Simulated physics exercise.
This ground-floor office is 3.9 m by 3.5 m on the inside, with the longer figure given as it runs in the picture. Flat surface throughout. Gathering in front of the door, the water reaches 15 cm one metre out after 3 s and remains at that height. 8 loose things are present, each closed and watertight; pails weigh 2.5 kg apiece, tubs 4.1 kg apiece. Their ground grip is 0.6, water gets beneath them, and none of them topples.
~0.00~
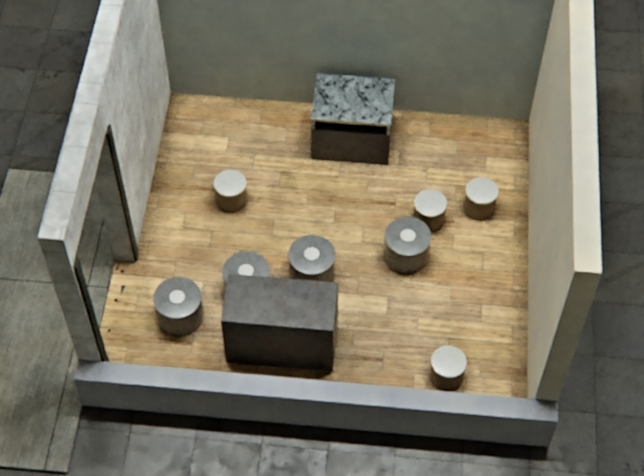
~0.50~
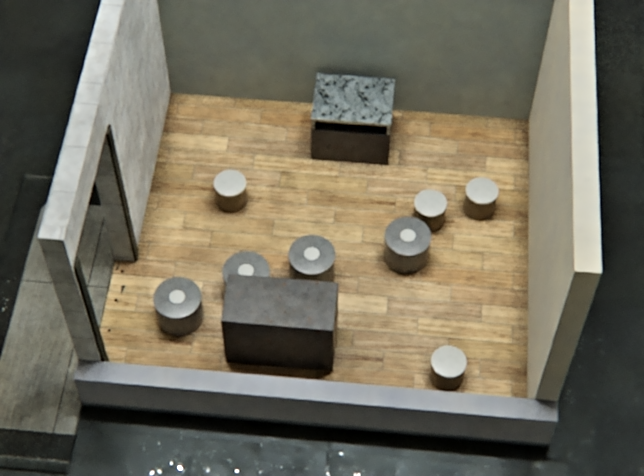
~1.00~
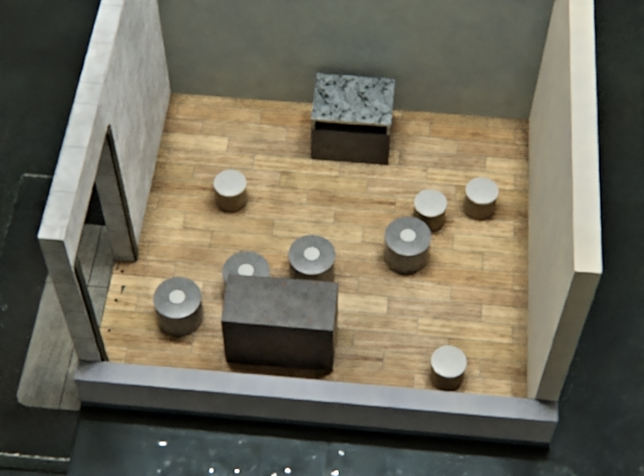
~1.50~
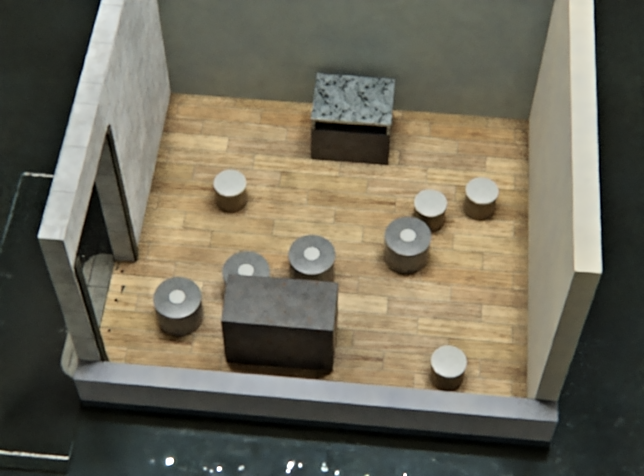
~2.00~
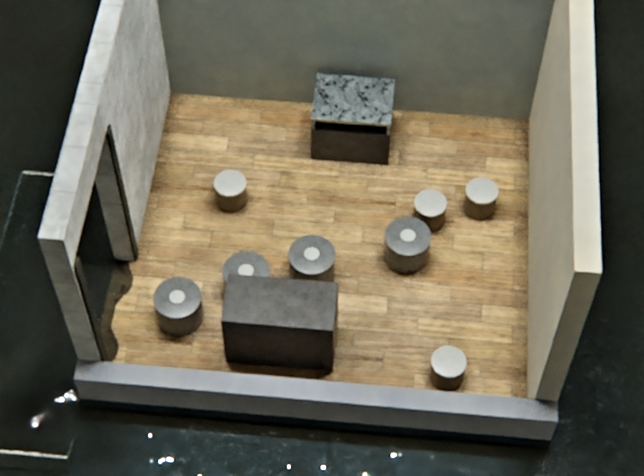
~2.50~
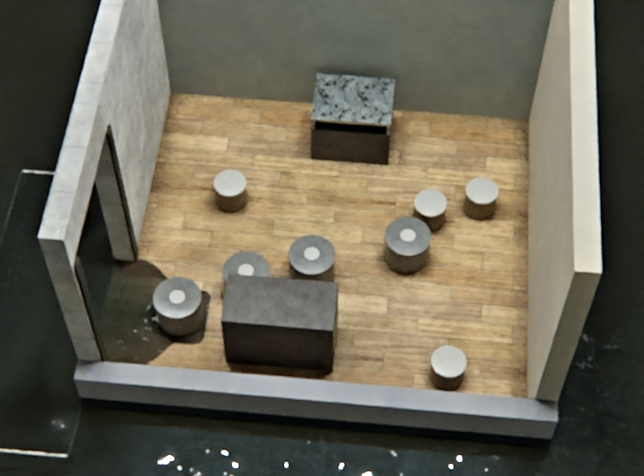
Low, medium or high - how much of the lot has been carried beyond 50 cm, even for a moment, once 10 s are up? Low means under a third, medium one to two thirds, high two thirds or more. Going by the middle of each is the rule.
High.
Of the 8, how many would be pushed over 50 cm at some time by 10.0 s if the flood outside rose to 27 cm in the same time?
Then the count would be 8.
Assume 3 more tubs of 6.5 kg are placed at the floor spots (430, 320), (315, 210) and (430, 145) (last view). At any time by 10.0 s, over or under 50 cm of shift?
One by one, in that order: Below it, above it, below it.
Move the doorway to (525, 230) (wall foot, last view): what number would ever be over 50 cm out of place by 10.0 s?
In that case the number is 7.
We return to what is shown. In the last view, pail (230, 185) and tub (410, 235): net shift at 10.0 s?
First 30 cm, then 80 cm.
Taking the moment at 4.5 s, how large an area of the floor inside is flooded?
Wet: Near 4.5 m2.
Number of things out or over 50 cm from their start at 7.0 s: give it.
Count: 4.
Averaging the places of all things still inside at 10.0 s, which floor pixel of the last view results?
Centred roughly on (445, 228).
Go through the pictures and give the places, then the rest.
A tub at (177, 297) rests on the ground; a pail at (449, 361) rests on the ground; 0.0 m2 under water; 0 of 8 have shifted, in the first picture.
A tub at (177, 297), on the bottom; a pail at (449, 361) rests on the ground; water covers 0.0 m2; 0 of 8 have shifted, in the second picture.
A tub at (177, 297), on the bottom; a pail at (449, 361) rests on the ground; water covers 0.0 m2; 0 of 8 have shifted, in the third picture.
A tub at (177, 297), on the bottom; a pail at (449, 361), on the bottom; 0.0 m2 under water; 0 of 8 have shifted, in the fourth picture.
A tub at (177, 297) rests on the ground; a pail at (449, 361) rests on the ground; 0.0 m2 under water; 0 of 8 have shifted, in the fifth picture.
A tub at (177, 297) rests on the ground; a pail at (449, 361), on the bottom; 0.4 m2 under water; 0 of 8 have shifted, in the sixth picture.
After 3.5 s 0 of 8 are over 50 cm from their spots; 1 afloat.
After 4.5 s 0 of 8 are over 50 cm from their spots; 2 afloat.
After 7.0 s 4 of 8 are over 50 cm from their spots; 4 afloat.
After 10.0 s 7 of 8 are over 50 cm from their spots, and 7 have been at some point; 8 afloat.
